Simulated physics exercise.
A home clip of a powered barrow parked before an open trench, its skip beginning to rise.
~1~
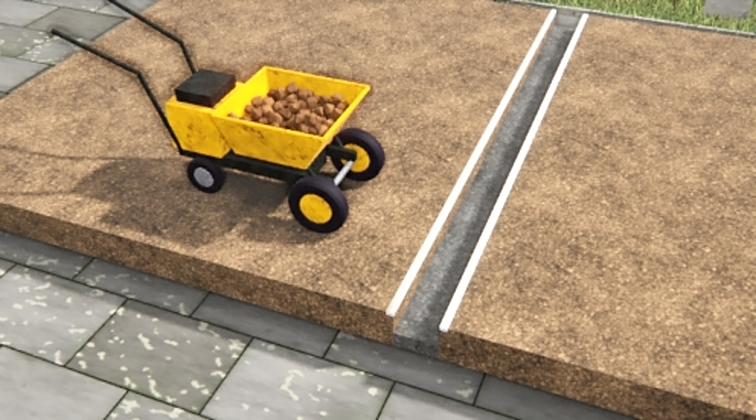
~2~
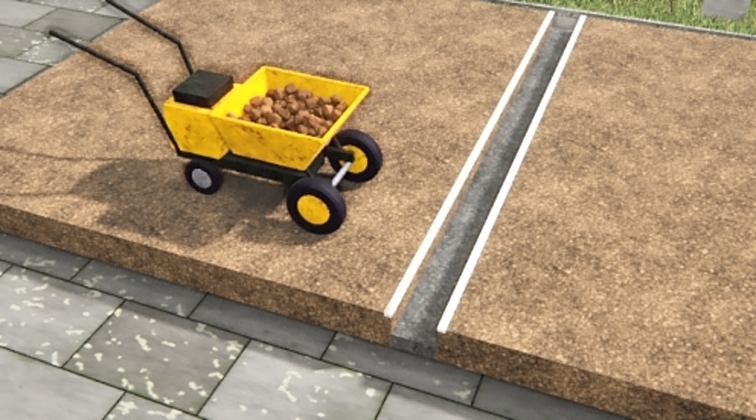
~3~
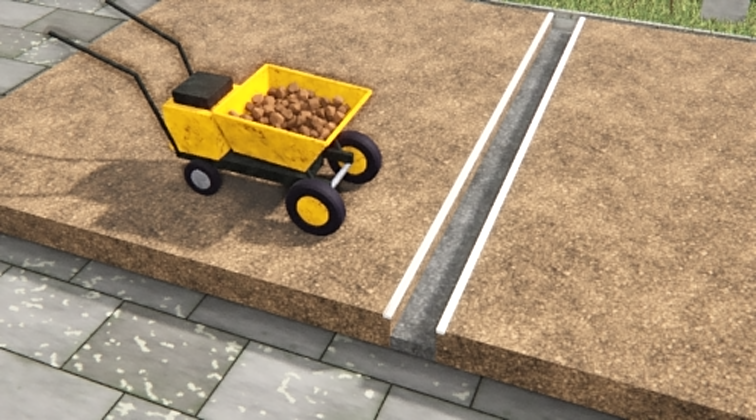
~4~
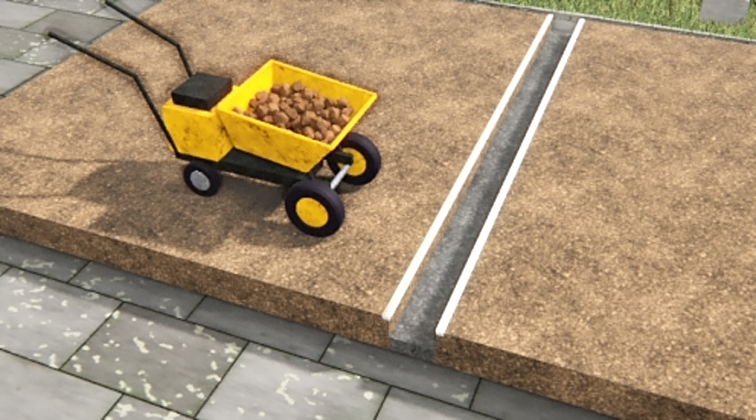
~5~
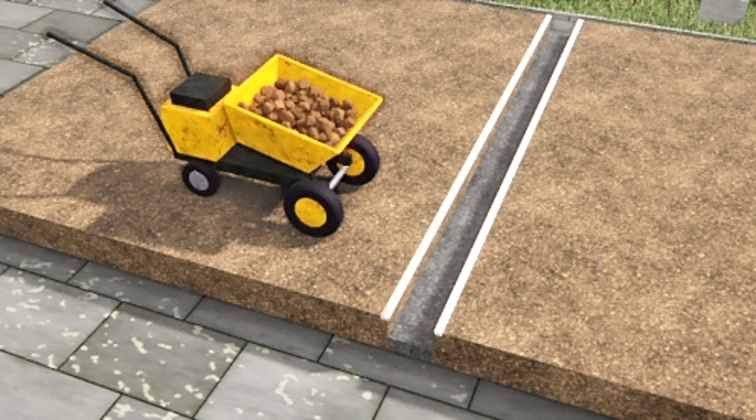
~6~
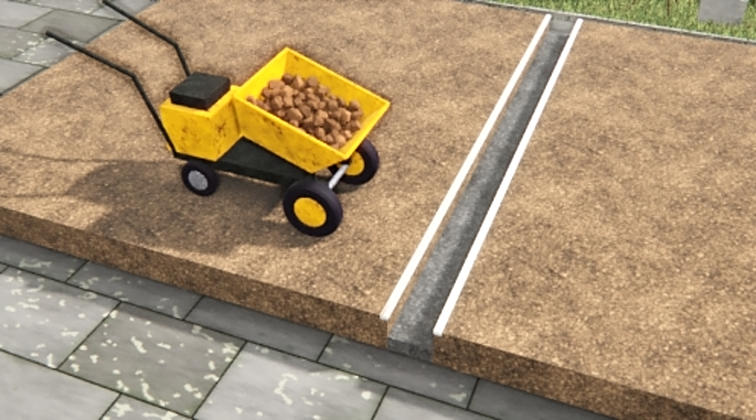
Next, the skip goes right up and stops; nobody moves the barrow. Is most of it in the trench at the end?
Between the edges lies over half of the load.
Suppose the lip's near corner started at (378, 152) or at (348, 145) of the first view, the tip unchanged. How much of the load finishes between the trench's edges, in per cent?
Near 40 % and 90 %.
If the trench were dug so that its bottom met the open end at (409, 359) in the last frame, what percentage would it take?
Roughly 80 in a hundred.
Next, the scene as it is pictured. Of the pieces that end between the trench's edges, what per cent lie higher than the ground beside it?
Roughly 15 in a hundred.
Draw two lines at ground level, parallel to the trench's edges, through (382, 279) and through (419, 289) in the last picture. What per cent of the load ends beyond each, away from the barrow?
In turn 90 and 50 in a hundred.
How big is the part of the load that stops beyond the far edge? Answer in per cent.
About 0 per cent.
Soon, skip tipped steeply; all in the skip.
A while on, skip tipped right over; most in the skip; a small part short of the trench; a small part in or heaped over the trench; a stray few falling.
Towards the end, skip tipped right over; about a quarter in the skip; about a quarter short of the trench; about half in or heaped over the trench; a stray few beyond it; a stray few falling.
Finally, skip tipped right over; about a quarter short of the trench; most in or heaped over the trench; a stray few beyond it.
